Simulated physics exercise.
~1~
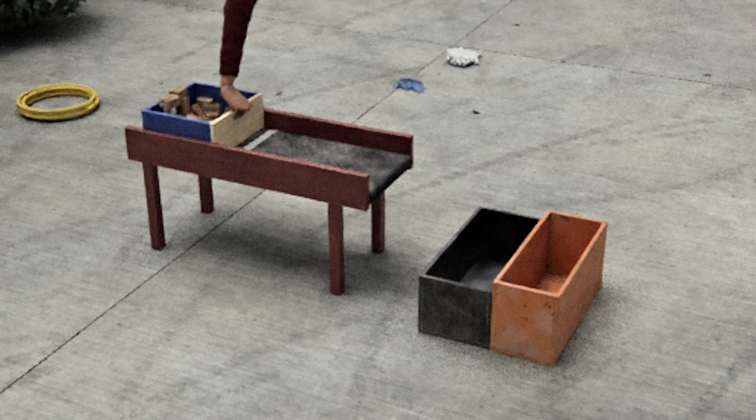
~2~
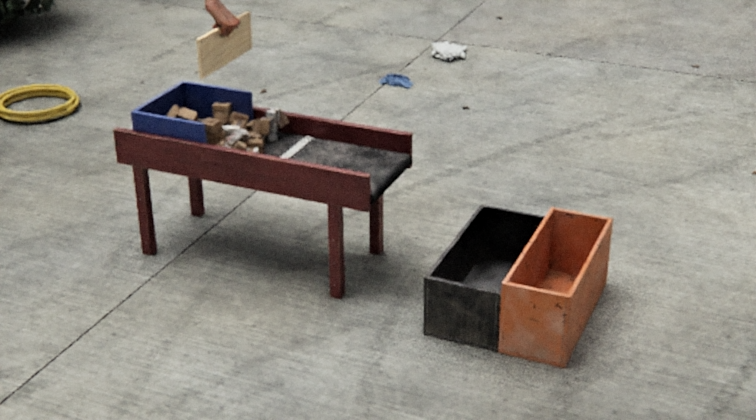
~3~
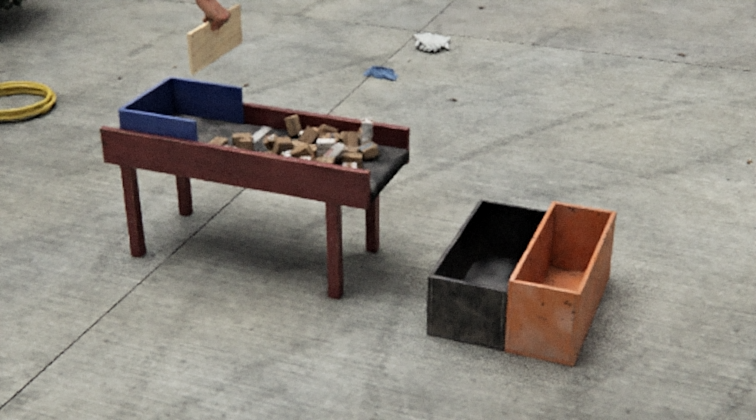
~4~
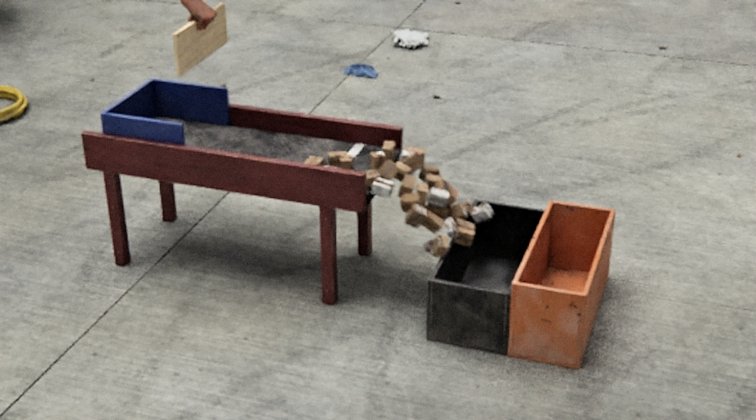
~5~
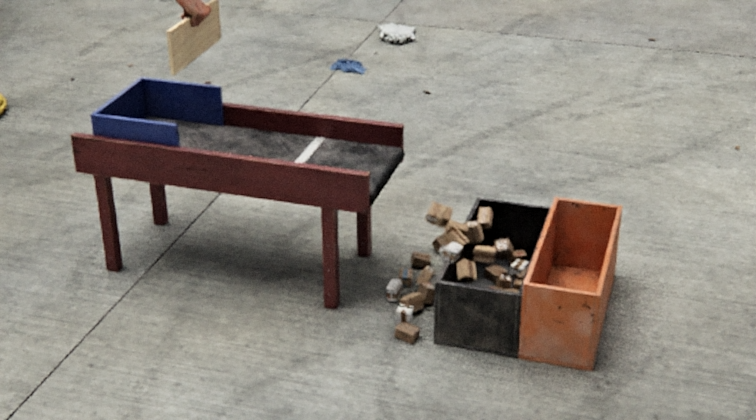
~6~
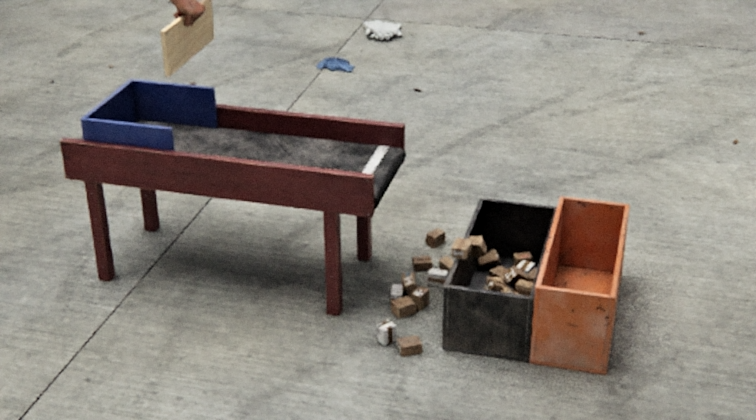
A loose heap of small brown and white blocks rode the belt rightward after a hand lifted the blue pen's wooden gate, then tumbled off the end, most landing in the black tub and the rest scattering on the concrete beside it.
